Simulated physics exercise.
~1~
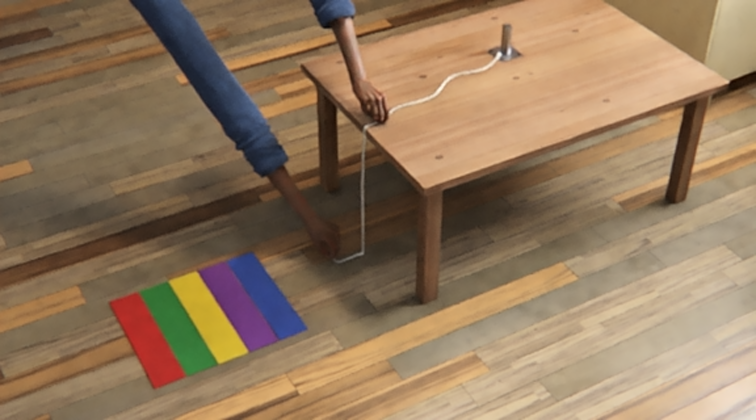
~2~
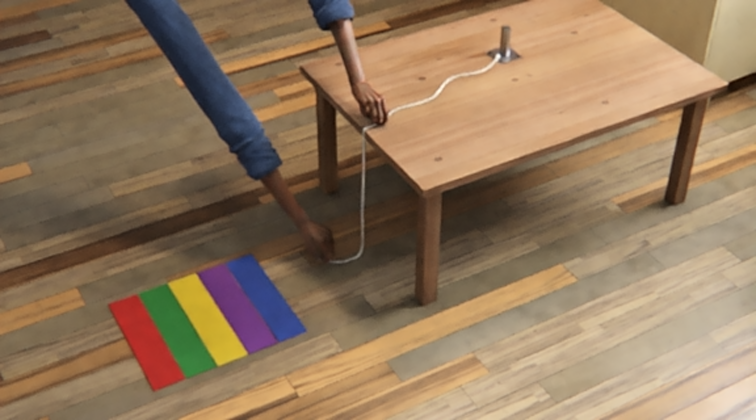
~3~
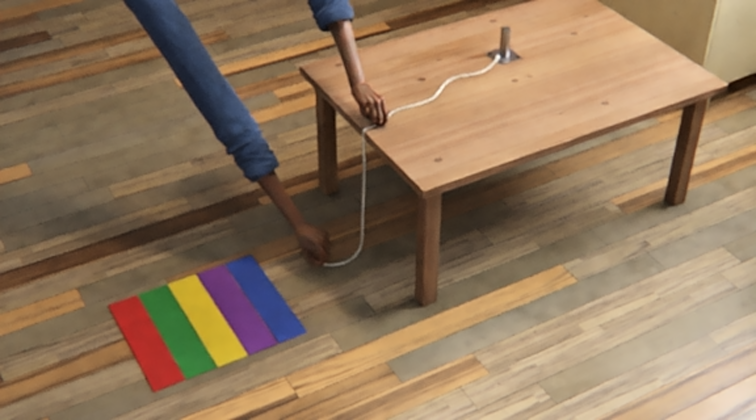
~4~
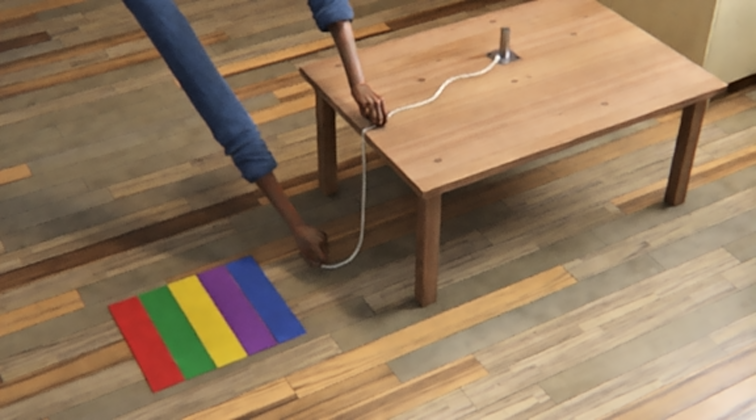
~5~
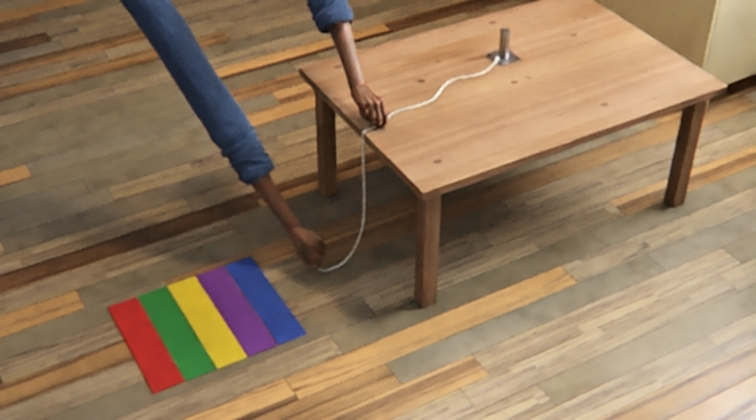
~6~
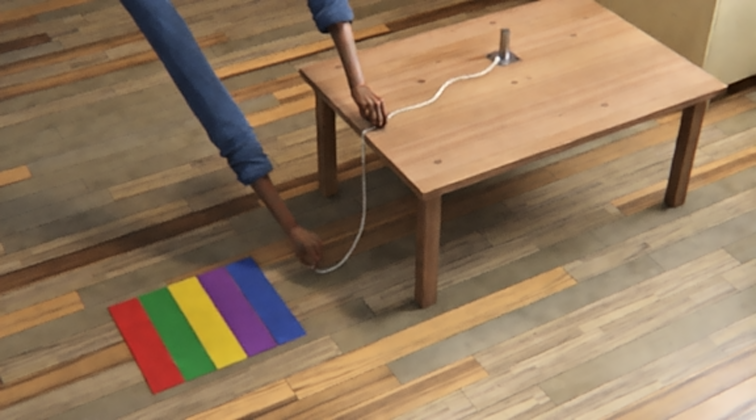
A hand slowly draws the cord's lower end slightly left toward the coloured strips.
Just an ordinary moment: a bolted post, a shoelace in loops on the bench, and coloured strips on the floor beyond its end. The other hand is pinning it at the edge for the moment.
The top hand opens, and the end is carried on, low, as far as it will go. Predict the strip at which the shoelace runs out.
I would say the purple strip.
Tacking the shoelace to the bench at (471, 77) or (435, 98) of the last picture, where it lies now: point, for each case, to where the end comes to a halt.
First (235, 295), then (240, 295).
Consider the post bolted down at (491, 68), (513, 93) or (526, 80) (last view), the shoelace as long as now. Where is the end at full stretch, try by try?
Try by try: (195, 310), (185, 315) and (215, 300).
Soon after, end near (284, 277); short of the strips.
Then, end near (251, 289); over blue.
At full stretch, end near (231, 297); over purple. The purple one.
